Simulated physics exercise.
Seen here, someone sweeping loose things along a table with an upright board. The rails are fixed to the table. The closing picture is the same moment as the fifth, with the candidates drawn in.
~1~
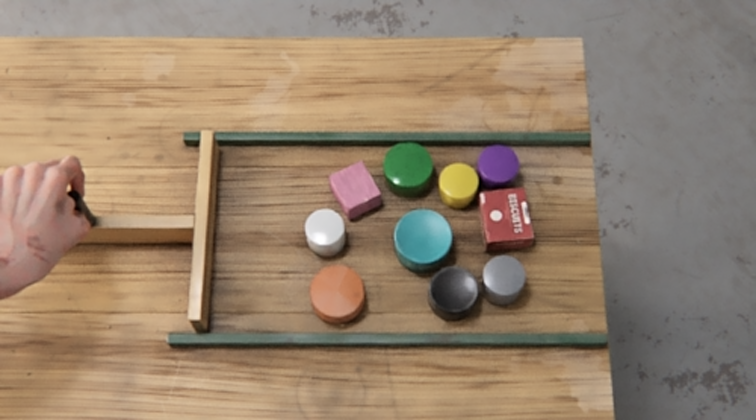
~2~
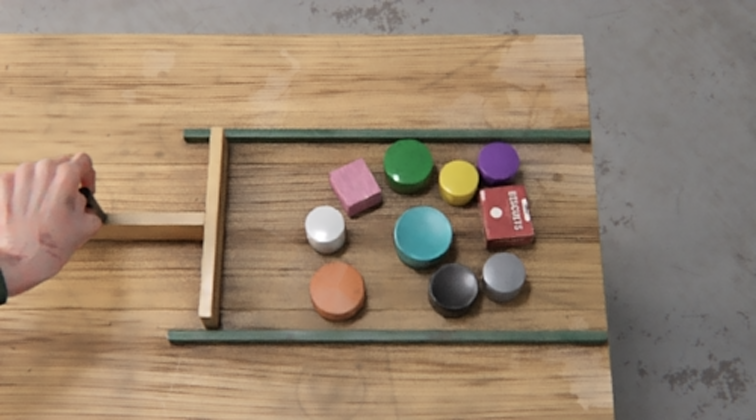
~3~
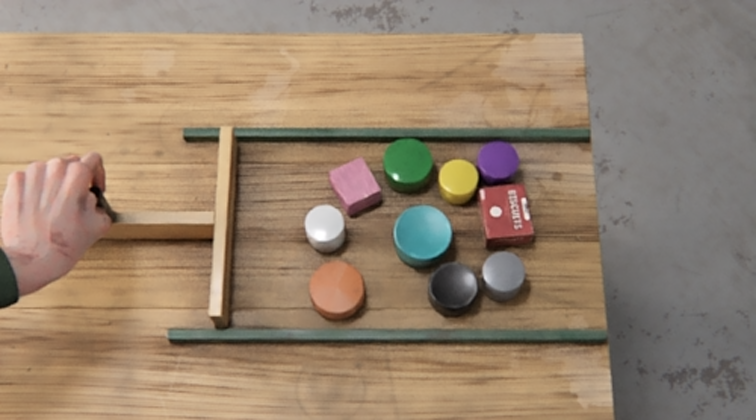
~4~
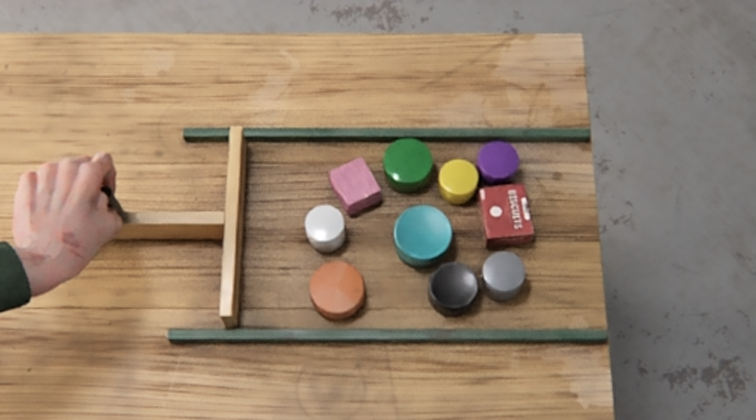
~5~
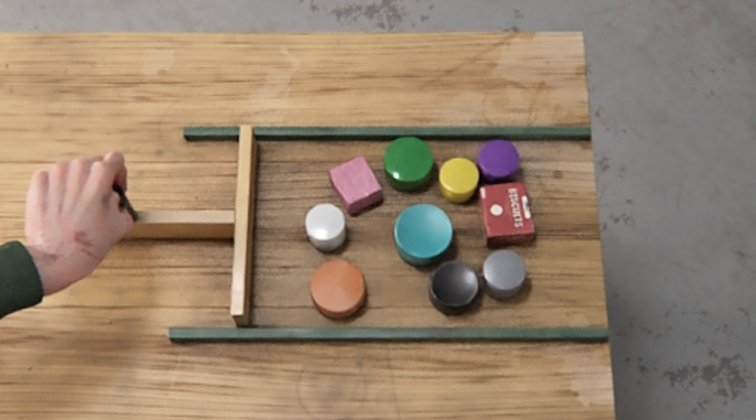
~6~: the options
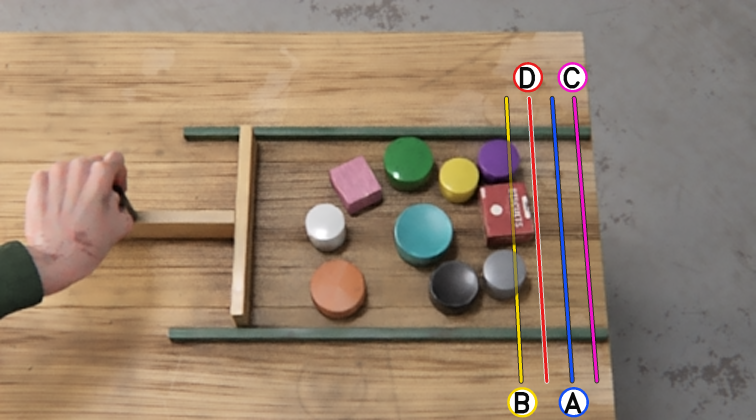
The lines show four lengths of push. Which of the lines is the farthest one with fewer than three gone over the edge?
No farther than B.
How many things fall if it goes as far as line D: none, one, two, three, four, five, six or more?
By then, five.
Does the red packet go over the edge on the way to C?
By then, yes.
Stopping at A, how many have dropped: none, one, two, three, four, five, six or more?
By then, six or more.
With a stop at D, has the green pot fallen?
No.
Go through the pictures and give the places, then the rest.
Green pot (408, 170); black tub (453, 293); white pot (326, 233), in the first frame.
Board (211, 218); purple pot (497, 167), in the second frame.
Board (221, 217); yellow pot (458, 183), in the third frame.
Board (231, 217); turquoise tub (422, 238), in the fourth frame.
Board (242, 216); pink block (356, 185); green pot (408, 165); black tub (453, 288), in the fifth frame.
On the marked copy, A at (562, 232); B at (513, 232); C at (585, 232); D at (538, 232).
Taking B. A third of the way, board (340, 216); orange tin (375, 290); pink block (372, 189).
Two thirds of the way, board (438, 216); grey pot (553, 272); red packet (538, 214).
When it is over, board (513, 216); grey pot over the edge; red packet over the edge; two fallen.
As for the rest, A drops six; C drops ten; D drops five.
